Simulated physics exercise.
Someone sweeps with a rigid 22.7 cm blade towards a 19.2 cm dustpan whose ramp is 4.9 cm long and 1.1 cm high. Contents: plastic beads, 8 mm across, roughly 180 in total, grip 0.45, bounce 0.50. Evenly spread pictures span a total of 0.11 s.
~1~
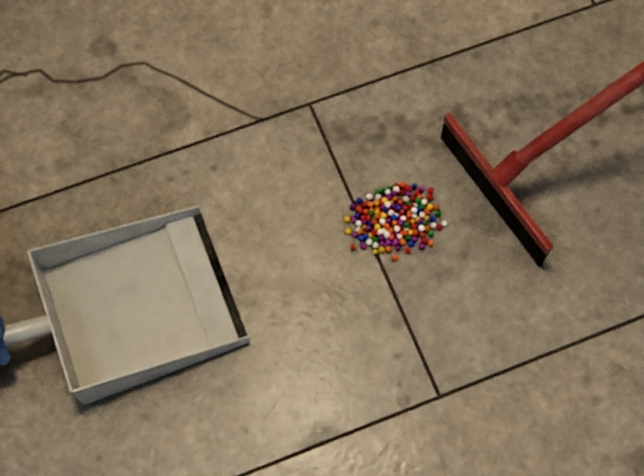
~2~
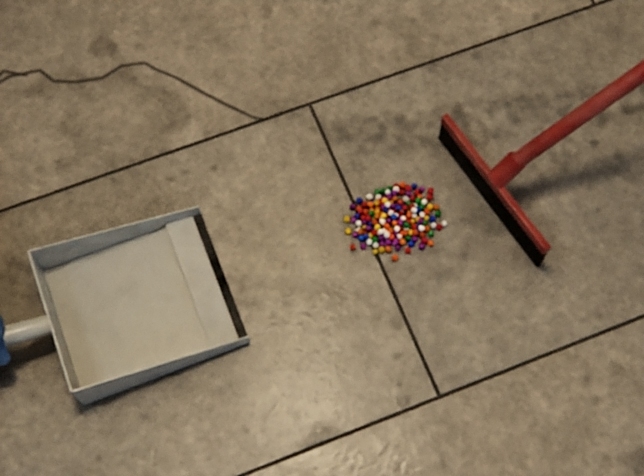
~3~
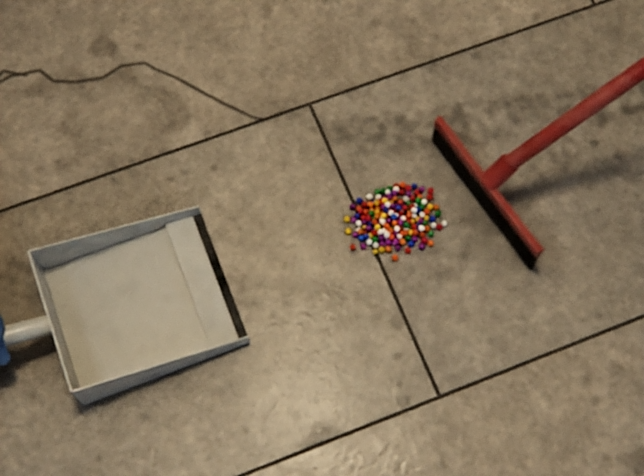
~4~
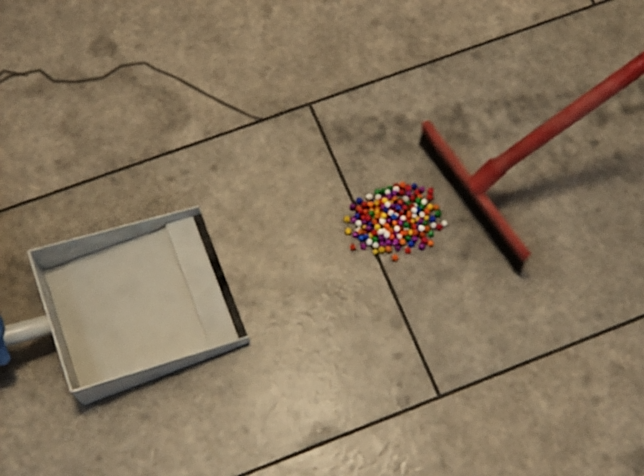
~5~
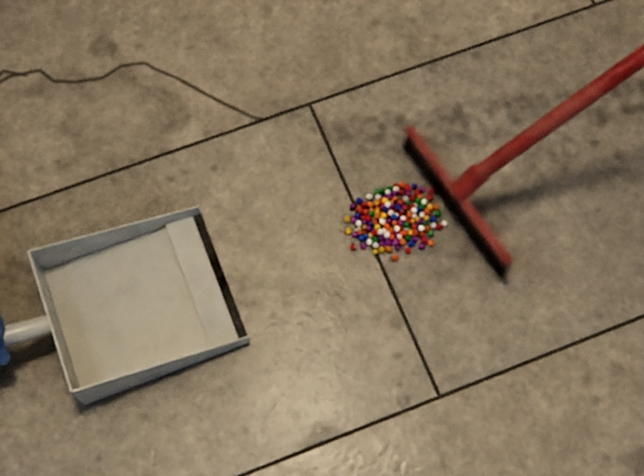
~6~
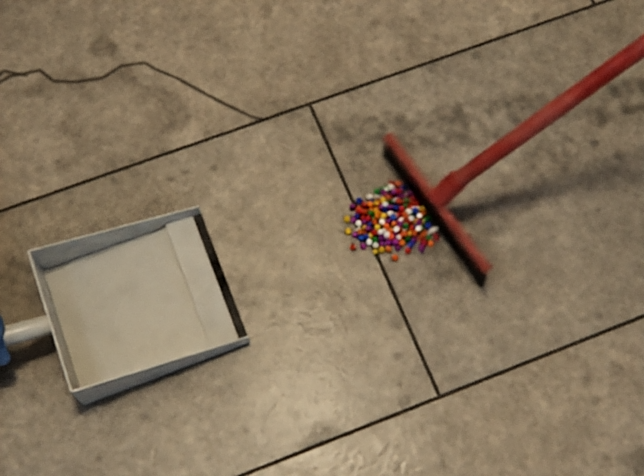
A grey dustpan lying still on stained floor tiles as a red broom slides left and nudges a pile of colourful beads.
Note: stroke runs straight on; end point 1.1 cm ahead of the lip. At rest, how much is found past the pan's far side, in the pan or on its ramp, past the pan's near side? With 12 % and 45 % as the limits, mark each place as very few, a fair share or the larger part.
My call: Far side: Very few; pan: The larger part; near side: A fair share.
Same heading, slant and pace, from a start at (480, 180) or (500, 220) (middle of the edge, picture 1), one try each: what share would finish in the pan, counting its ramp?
Around 45 percent, then around 50 percent.
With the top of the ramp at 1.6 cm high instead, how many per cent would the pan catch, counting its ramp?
Something like 45 per cent, ramp included.
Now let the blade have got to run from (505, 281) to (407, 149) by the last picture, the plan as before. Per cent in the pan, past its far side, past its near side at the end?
The pan gets 30, the far side 10 and the near side 35.
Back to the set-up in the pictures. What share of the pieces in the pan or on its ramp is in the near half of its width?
About 50 %.
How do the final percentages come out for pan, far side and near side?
Far side 5 %, pan 55 %, near side 25 %.
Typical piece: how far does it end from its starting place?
Around 42 centimetres.
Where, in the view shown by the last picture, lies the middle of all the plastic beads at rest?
(95, 354) or so.
Then, 0.10 s after the last picture, middle of the blade 15 cm from the lip; 0 % over the lip, far side 0 %, near side 10 %.
Then, 0.17 s after the last picture, middle of the blade 6 cm from the lip; 0 % over the lip, far side 5 %, near side 20 %.
Then, 0.38 s after the last picture, middle of the blade 3 cm from the lip; 70 % over the lip, far side 5 %, near side 25 %.
In the end, far side 5 %, pan 55 %, near side 25 %, in front of the lip or behind the blade 20 %.
